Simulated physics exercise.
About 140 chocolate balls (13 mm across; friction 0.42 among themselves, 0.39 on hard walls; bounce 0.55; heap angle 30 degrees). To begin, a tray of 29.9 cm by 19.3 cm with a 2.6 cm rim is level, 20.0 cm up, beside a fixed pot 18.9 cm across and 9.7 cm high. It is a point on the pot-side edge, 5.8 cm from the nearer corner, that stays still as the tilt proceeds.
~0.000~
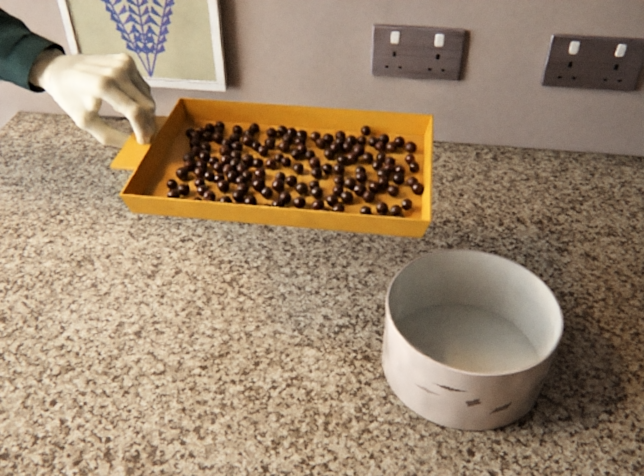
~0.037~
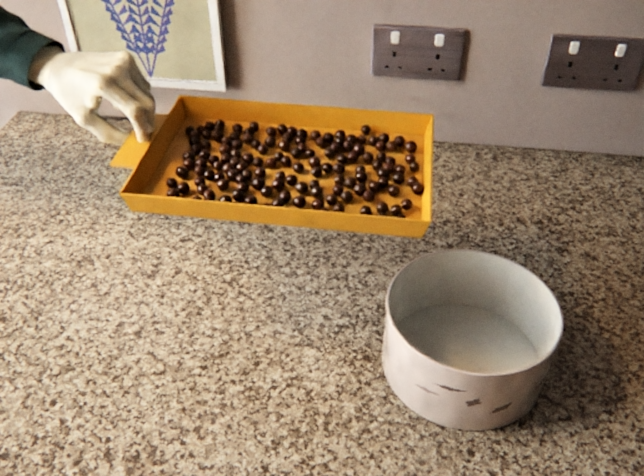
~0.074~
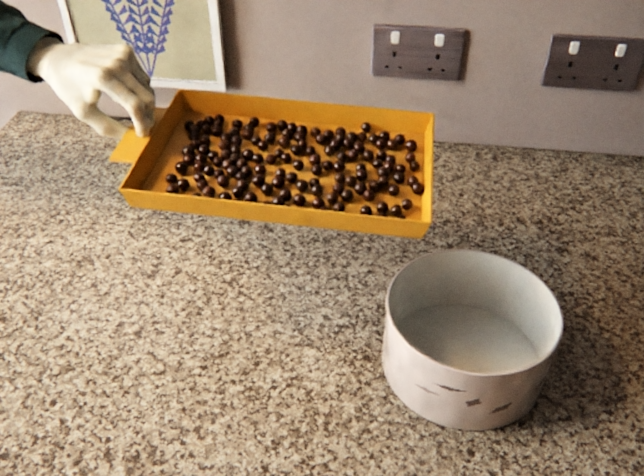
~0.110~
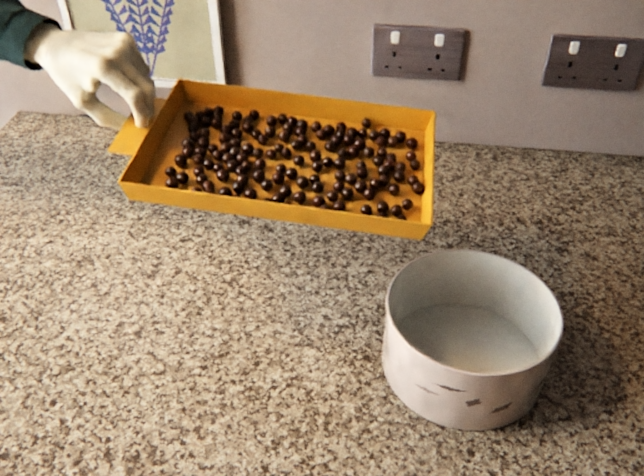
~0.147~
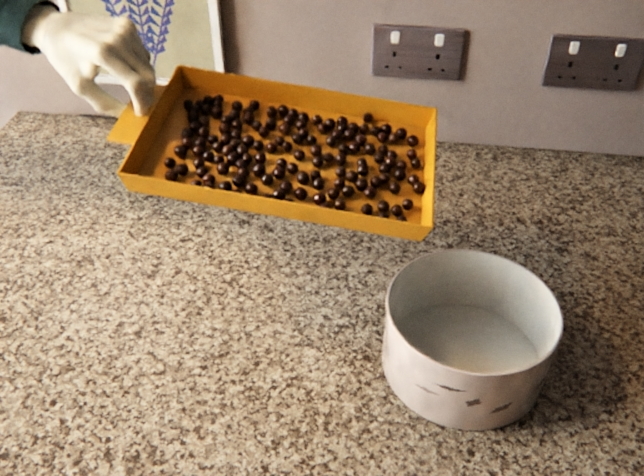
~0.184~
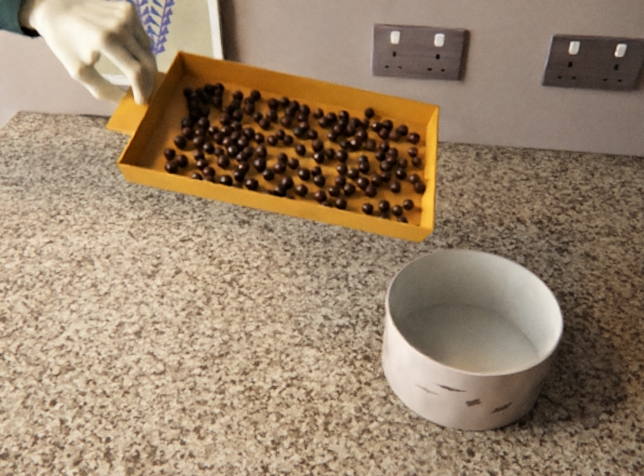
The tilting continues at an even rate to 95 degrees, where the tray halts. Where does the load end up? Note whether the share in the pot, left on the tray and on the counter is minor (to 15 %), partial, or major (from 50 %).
Noted: Pot major; tray minor; counter minor.
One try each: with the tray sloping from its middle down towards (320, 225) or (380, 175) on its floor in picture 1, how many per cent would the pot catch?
The share comes to roughly 55 in a hundred, then roughly 45 in a hundred.
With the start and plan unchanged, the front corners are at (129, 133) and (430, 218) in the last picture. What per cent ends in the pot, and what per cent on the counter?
You'd end with pot at 60 and counter at 40.
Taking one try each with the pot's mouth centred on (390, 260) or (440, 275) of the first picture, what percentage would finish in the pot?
Spot one: Some 15 per cent; spot two: Some 65 per cent.
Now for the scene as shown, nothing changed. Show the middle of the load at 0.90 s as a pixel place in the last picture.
Look about (404, 172) in the last view.
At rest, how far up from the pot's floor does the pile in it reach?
3.0 cm.
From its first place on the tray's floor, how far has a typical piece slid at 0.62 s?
Around 7 centimetres.
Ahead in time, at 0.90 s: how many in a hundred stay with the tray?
Close to 95 in a hundred.
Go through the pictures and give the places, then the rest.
Tray tilt 0 degrees, front corners at (128, 192) and (424, 216); middle of the pieces at (298, 169); pot at (473, 306), in the first picture.
Tray tilt 1 degrees, front corners at (128, 190) and (424, 217); middle of the pieces at (298, 168), in the second picture.
Tray tilt 2 degrees, front corners at (127, 186) and (425, 218); middle of the pieces at (299, 165), in the third picture.
Tray tilt 5 degrees, front corners at (127, 179) and (425, 220), lowest corner right front; middle of the pieces at (299, 161), in the fourth picture.
Tray tilt 8 degrees, front corners at (126, 170) and (426, 222), lowest corner right front; middle of the pieces at (300, 155), in the fifth picture.
Tray tilt 11 degrees, front corners at (126, 161) and (427, 224), lowest corner right front; middle of the pieces at (301, 150); pot at (473, 306). The tray's pace is about 95 degrees a second, in the sixth picture.
After 0.62 s, tilt 52 degrees; the tray holds 100 %, the pot 0 %.
After 0.90 s, tilt 78 degrees; the tray holds 95 %, the pot 5 %.
After 1.29 s, tilt 95 degrees; the tray holds 10 %, the pot 80 %.
At rest (2.2 s), pot 100 %, tray 0 %, counter 0 %.
